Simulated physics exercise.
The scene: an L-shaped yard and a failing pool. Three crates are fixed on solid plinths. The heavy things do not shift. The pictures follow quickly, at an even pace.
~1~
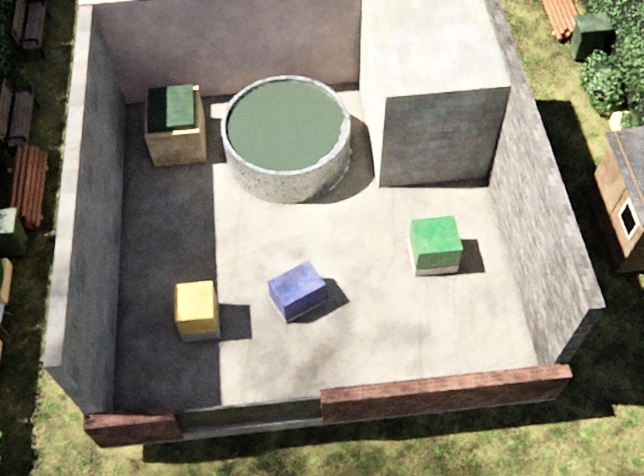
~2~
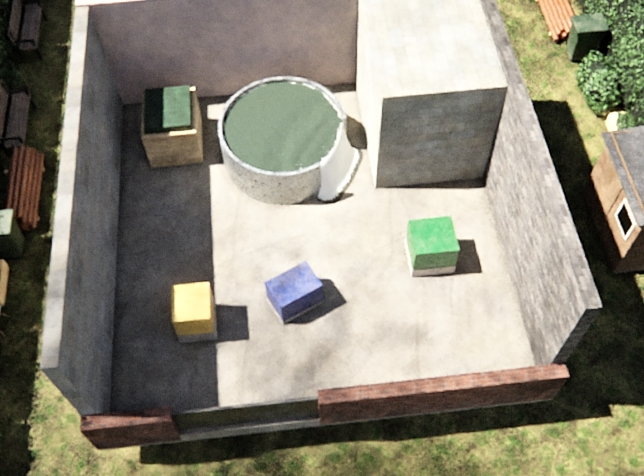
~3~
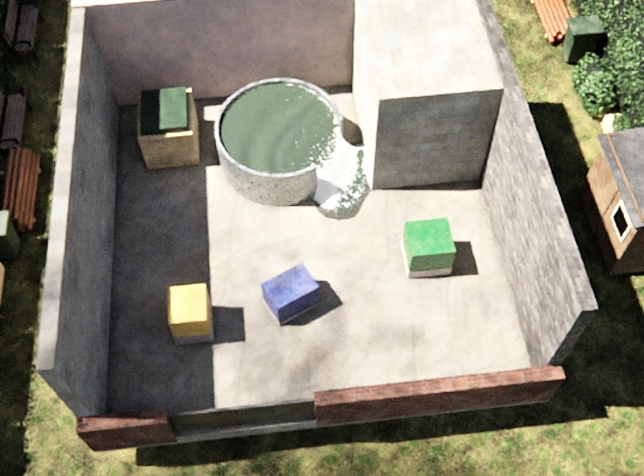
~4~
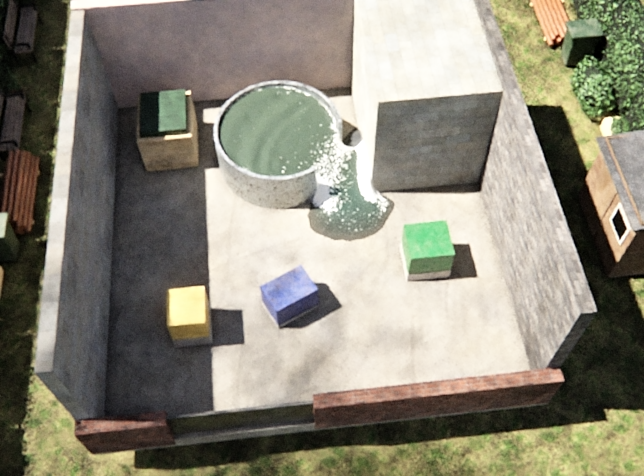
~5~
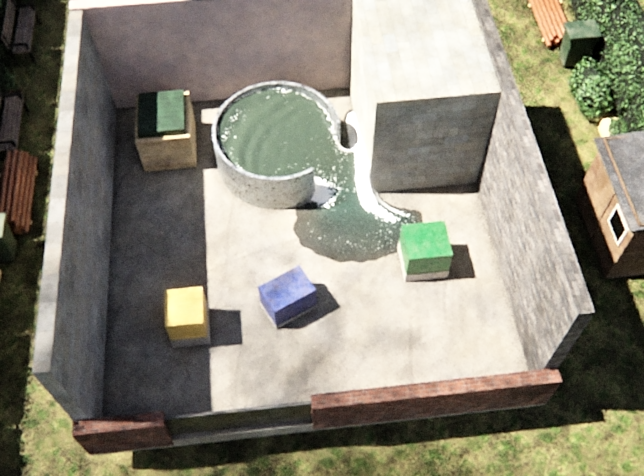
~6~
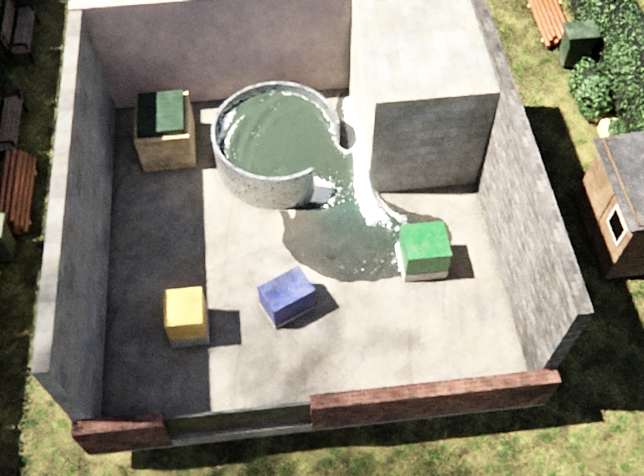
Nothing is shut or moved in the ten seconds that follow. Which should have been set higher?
In the end: The blue crate is soaked; the green crate is soaked; the yellow crate keeps dry.
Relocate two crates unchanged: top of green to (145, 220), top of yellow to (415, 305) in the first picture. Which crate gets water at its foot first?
That is the yellow one.
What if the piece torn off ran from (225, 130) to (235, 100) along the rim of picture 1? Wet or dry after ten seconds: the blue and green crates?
One by one: The blue one takes water; the green one is safe.
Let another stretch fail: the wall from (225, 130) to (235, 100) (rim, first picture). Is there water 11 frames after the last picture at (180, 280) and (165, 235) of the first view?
One after the other: Flooded, wet.
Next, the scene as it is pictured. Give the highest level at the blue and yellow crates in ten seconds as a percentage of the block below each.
Roughly 240 per cent, then 40 per cent.
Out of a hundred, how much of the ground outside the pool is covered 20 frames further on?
About 65 per cent.
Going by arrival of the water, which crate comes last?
I say the yellow-painted one.
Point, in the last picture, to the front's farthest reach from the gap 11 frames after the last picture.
Near (522, 387).
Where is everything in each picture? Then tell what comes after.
In the first picture, still water in the round pool at (286, 126).
In the second picture, the front is at (322, 199), out from the gap at (338, 164).
In the third picture, water pours out at (335, 166) and has run to (351, 213).
In the fourth picture, the front is at (360, 236), out from the gap at (334, 170).
In the fifth picture, water pours out at (332, 171) and has run to a hidden place.
In the sixth picture, the front is at a hidden place, out from the gap at (331, 171).
A moment on, water covers 25 % of the floor; the blue crate water round its plinth, the green crate water round its plinth, the yellow crate not reached.
Next, water covers 45 % of the floor; the blue crate water round its plinth, the green crate water round its plinth, the yellow crate not reached.
Then, water covers 65 % of the floor; the blue crate water round its plinth, the green crate water round its plinth, the yellow crate water round its plinth.
Later, water covers 95 % of the floor; the blue crate water round its plinth, the green crate water round its plinth, the yellow crate water round its plinth.
In the end, water covers 100 % of the floor; the blue crate was topped, the green crate was topped, the yellow crate stayed above the water.
